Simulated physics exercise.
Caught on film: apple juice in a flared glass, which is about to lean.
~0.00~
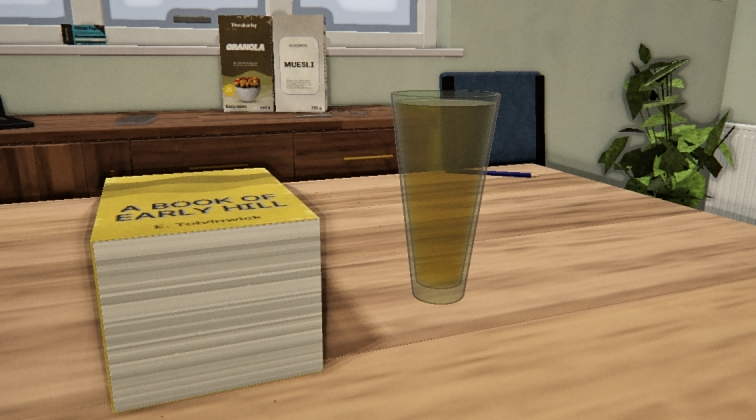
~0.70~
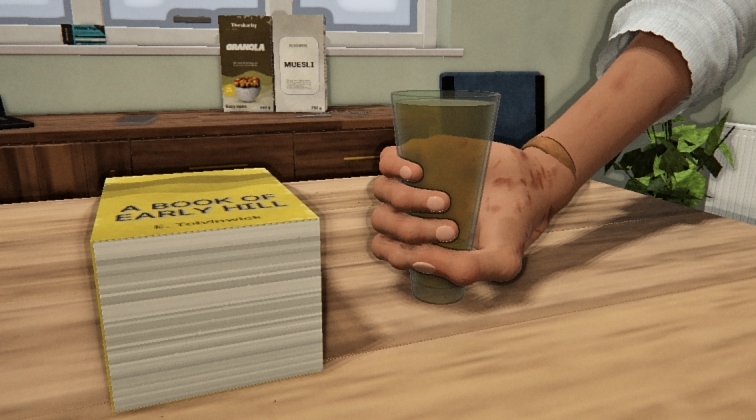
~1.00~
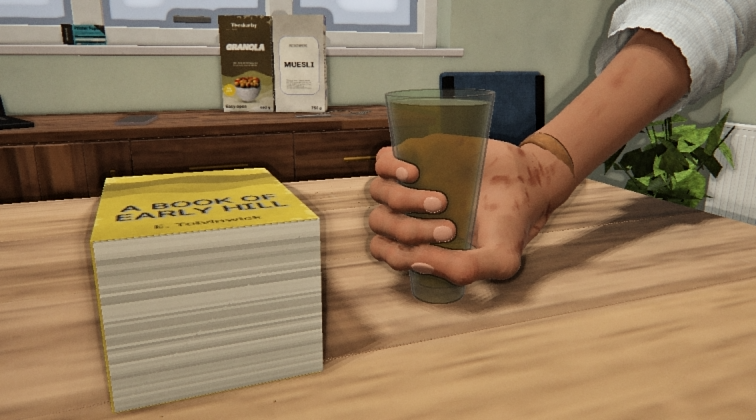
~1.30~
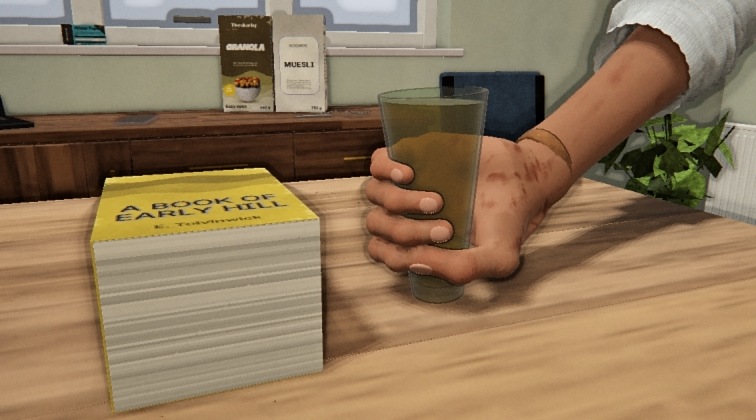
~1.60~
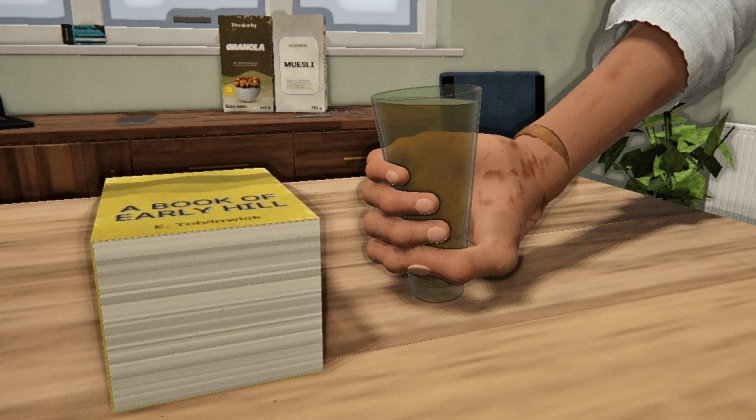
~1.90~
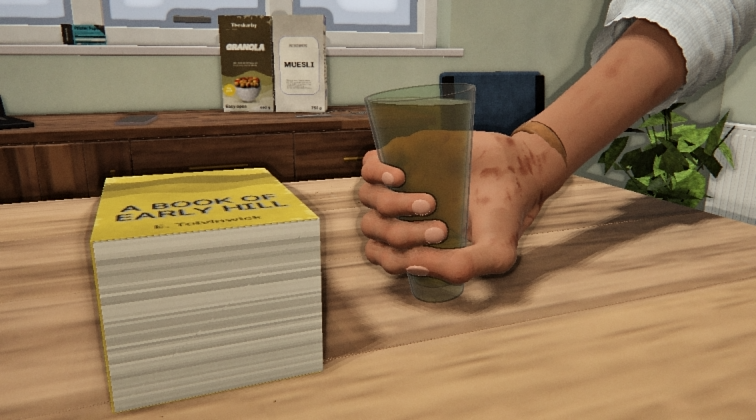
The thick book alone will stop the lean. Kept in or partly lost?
It sheds some liquid.
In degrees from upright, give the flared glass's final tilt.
Looks like around 40 degrees to me.
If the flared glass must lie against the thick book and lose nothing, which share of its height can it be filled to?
About 80 per cent.
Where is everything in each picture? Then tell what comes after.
In the first frame, it stands upright; flared glass (442, 191) nearly full.
The second frame shows a hand takes hold; flared glass nearly full, surface at (445, 103); thick book (204, 266).
In the third frame, the top moves towards the thick book; flared glass (438, 190) nearly full.
The fourth frame shows on the way over; flared glass nearly full, surface at (432, 102); thick book (204, 266).
In the fifth frame, it is leaning; flared glass (431, 189) nearly full.
The sixth frame shows tipping on its foot; flared glass nearly full, surface at (421, 102); thick book (204, 266).
After 2.5 s, the flared glass leans by about 20°; some has gone over its rim; nearly all of the apple juice is inside.
After 3.1 s, the flared glass leans by about 35°; some has gone over its rim; about three quarters of the apple juice is inside.
After 4.5 s, the flared glass leans by about 40°, against the thick book; some has gone over its rim; about three quarters of the apple juice is inside.
